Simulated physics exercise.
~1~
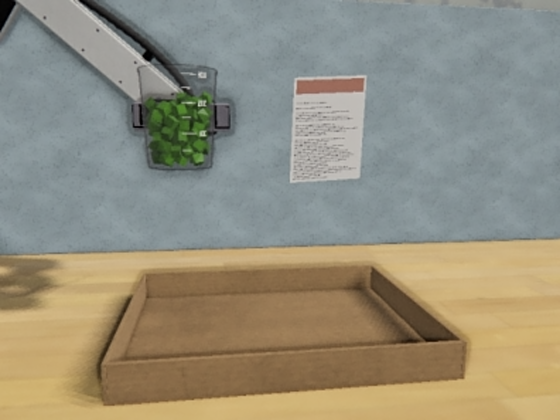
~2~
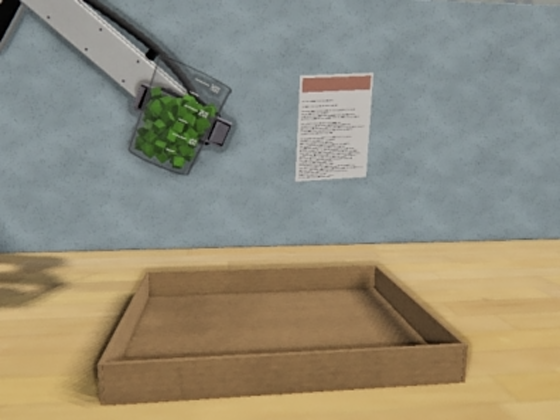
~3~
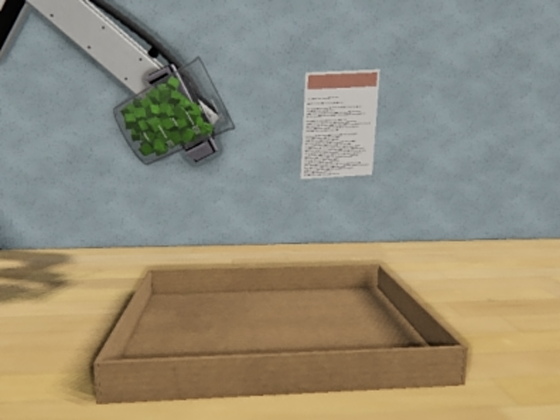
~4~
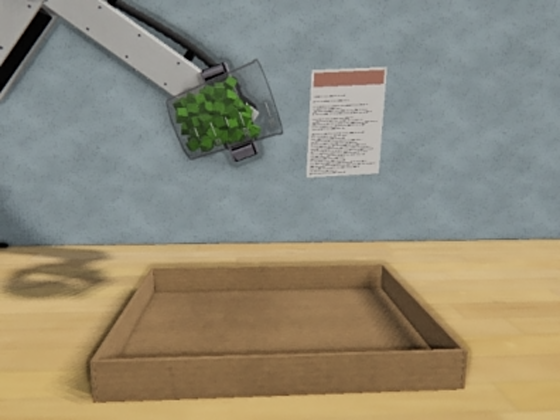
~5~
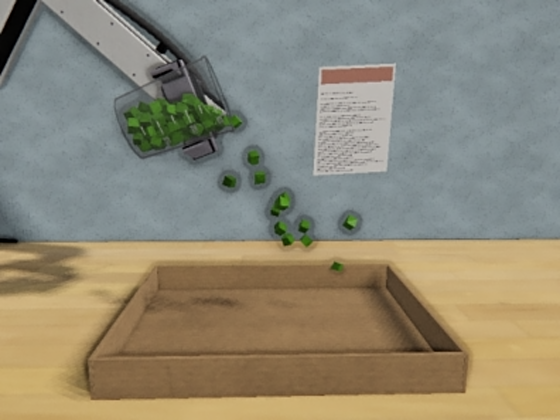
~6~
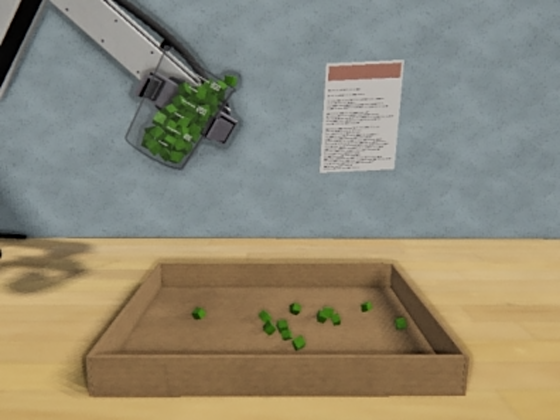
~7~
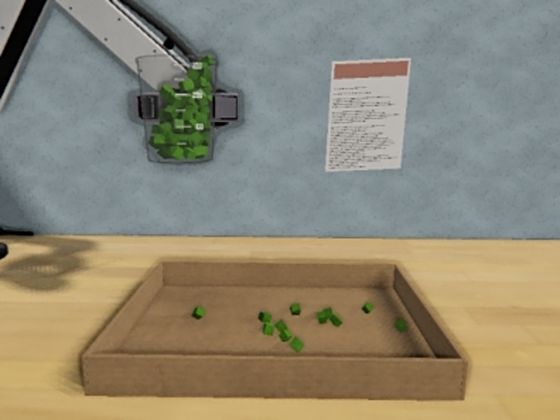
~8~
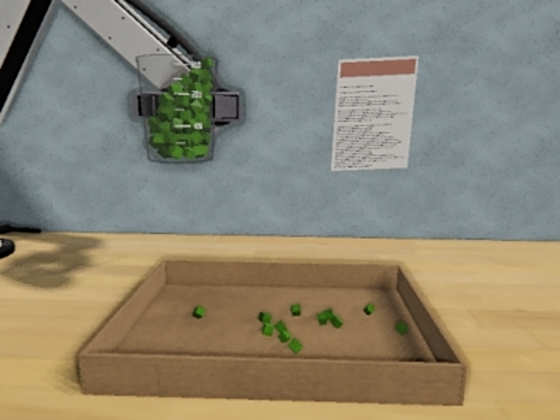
To begin with, a robot arm holds a clear tumbler packed with small green cubes upright above an empty brown tray on a wooden table, with a printed sheet on the blue wall behind. The arm tips the tumbler over, and the cubes stay inside as it leans. It then swings a little to the right and back left, still on its side, and a small stream of cubes tumbles out towards the tray. The arm turns the tumbler back upright and holds it still. Most cubes remain inside, while a few lie scattered across the tray.
